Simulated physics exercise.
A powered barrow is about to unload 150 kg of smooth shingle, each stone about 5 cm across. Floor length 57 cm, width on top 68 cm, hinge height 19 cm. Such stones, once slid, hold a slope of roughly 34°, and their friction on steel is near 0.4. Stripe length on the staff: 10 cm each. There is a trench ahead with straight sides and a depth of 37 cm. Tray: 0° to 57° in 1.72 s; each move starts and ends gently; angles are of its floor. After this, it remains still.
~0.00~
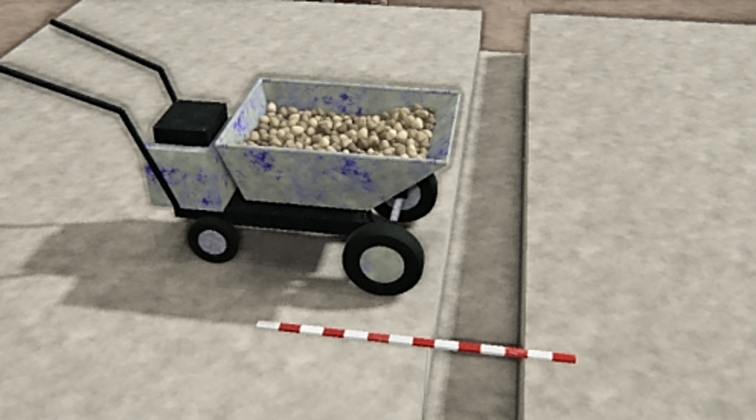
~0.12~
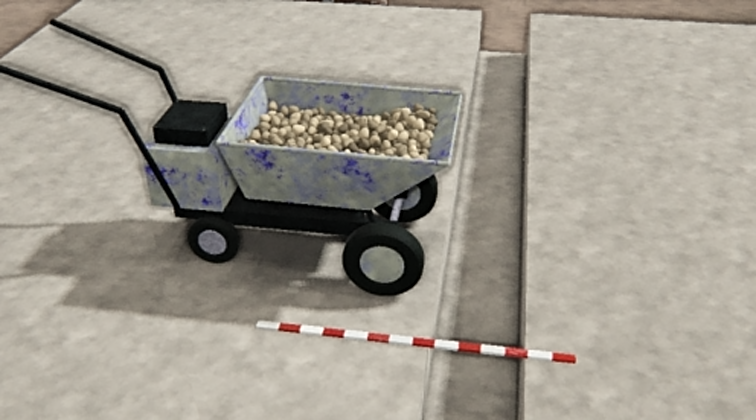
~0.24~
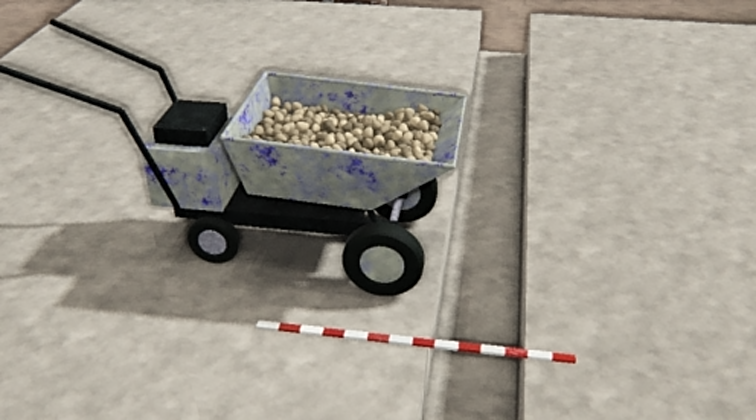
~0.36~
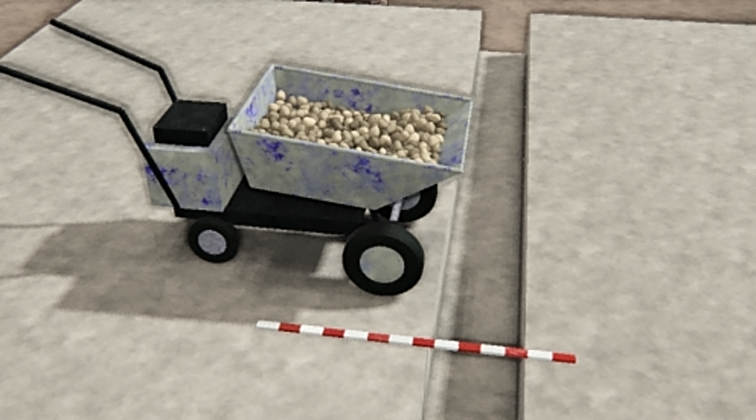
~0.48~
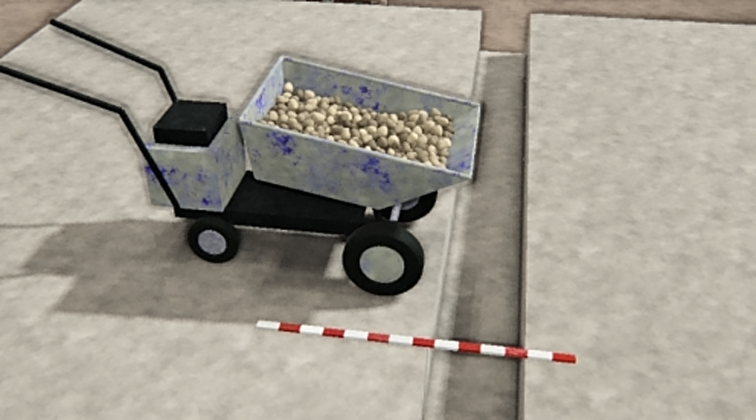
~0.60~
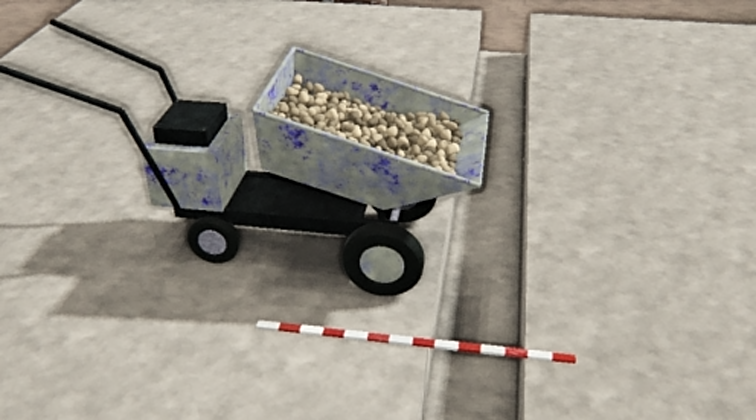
Grey, blue-flecked tray of a small powered barrow tilting gradually towards the right, carrying rounded stones beside a straight-sided trench.
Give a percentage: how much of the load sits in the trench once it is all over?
23 %.
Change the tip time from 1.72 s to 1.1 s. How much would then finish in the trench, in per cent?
20 per cent.
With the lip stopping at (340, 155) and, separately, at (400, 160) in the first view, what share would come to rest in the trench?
100 % and 70 %.
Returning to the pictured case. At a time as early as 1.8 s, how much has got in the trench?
Roughly 0 percent of the load.
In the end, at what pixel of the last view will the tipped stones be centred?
Look at roughly (572, 267).
After 1.3 s the floor is at 48°; 100 % in the tray; the foremost stones are at (515, 206).
After 1.8 s the floor is at 57°; 63 % in the tray, 1 % in the trench, 36 % past the trench; the foremost stones are at (620, 274).
After 2.2 s the floor is at 57°; 31 % in the tray, 2 % in the trench, 68 % past the trench; the foremost stones are at (696, 279).
After 4.1 s the floor is at 57°; 0 % in the tray, 23 % in the trench, 77 % past the trench; the foremost stones are at (736, 266).
